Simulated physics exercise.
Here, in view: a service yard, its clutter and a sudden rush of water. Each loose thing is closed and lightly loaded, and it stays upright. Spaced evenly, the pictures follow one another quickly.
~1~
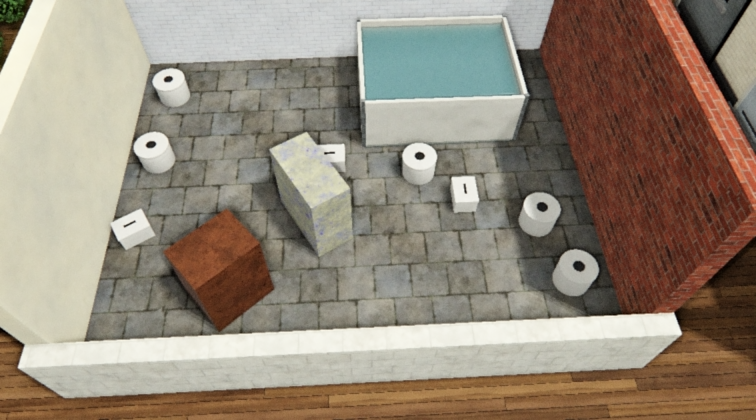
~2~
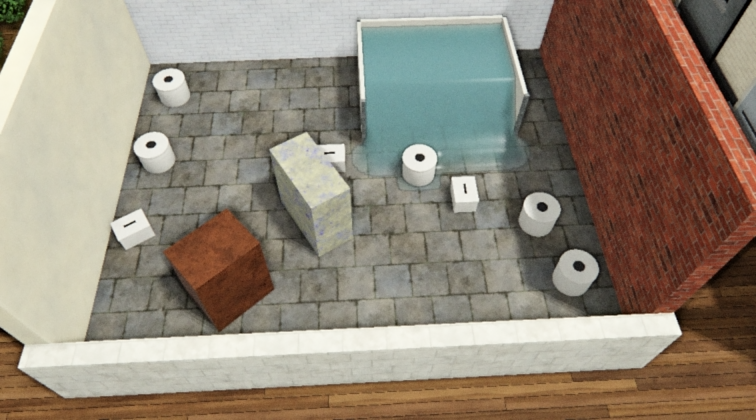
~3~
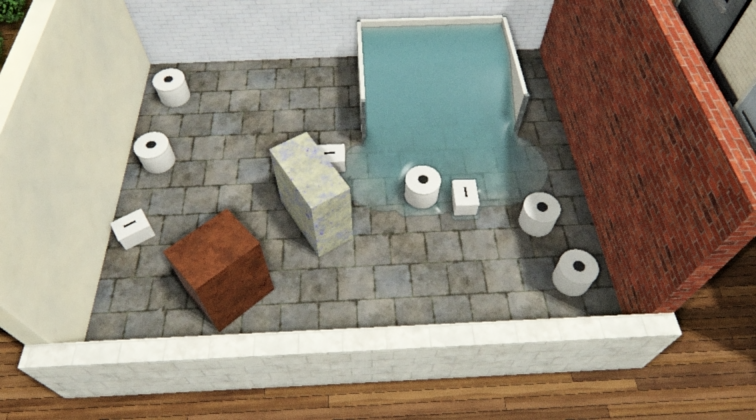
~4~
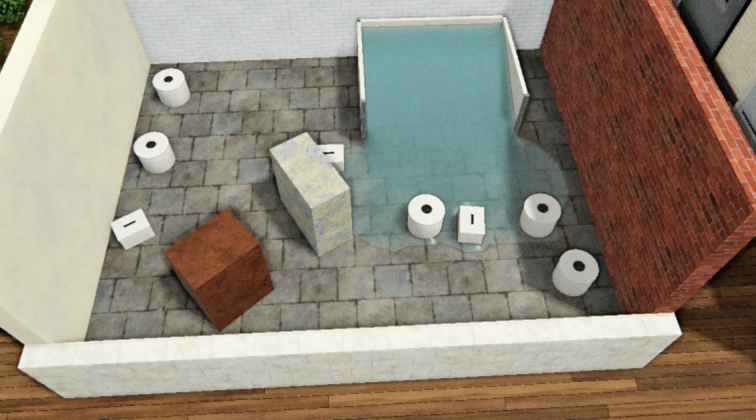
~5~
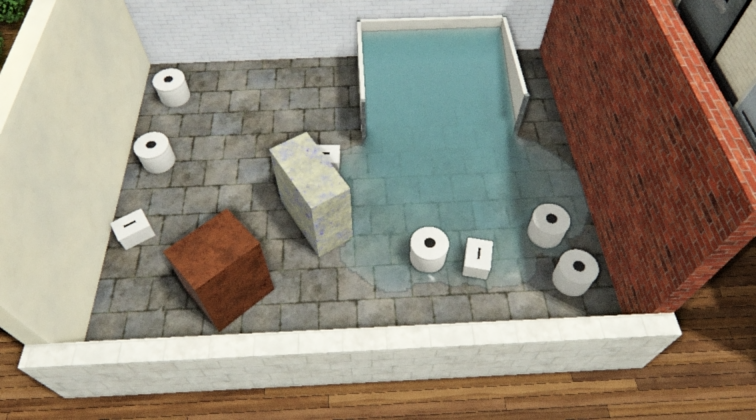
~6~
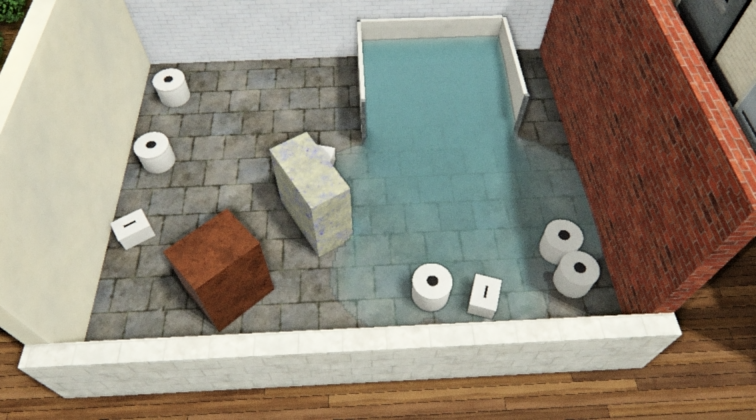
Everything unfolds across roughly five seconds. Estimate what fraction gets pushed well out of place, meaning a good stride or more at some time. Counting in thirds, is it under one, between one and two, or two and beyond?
The part that gets shoved well aside reaches two thirds.
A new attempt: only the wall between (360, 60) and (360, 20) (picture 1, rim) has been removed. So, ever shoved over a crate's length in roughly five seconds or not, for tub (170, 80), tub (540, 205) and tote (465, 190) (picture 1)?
Taking them one at a time, the first gets shoved clear, the second not displaced that far and the third not displaced that far.
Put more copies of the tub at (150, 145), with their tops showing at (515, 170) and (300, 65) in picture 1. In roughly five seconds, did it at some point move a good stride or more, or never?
As listed: Pushed that far, under that.
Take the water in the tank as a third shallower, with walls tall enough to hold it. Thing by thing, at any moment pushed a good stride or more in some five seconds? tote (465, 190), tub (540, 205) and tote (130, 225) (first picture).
Going through them in turn, I'd say got there, then got there, then got there.
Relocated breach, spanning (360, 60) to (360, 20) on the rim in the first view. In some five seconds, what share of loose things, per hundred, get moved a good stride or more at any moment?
That works out to about 40 per cent of them.
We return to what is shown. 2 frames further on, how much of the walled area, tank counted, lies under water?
My figure is about 45 percent.
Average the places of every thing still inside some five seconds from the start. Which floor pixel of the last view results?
Average floor point: Approx. (316, 153).
A moment on, 3 of 8 are well off their spots; 3 afloat.
Next, 4 of 8 are well off their spots; 4 afloat.
Later, 5 of 8 are well off their spots; 5 afloat.
In the end, 8 of 8 are well off their spots, and 8 have been at some point; 8 afloat.
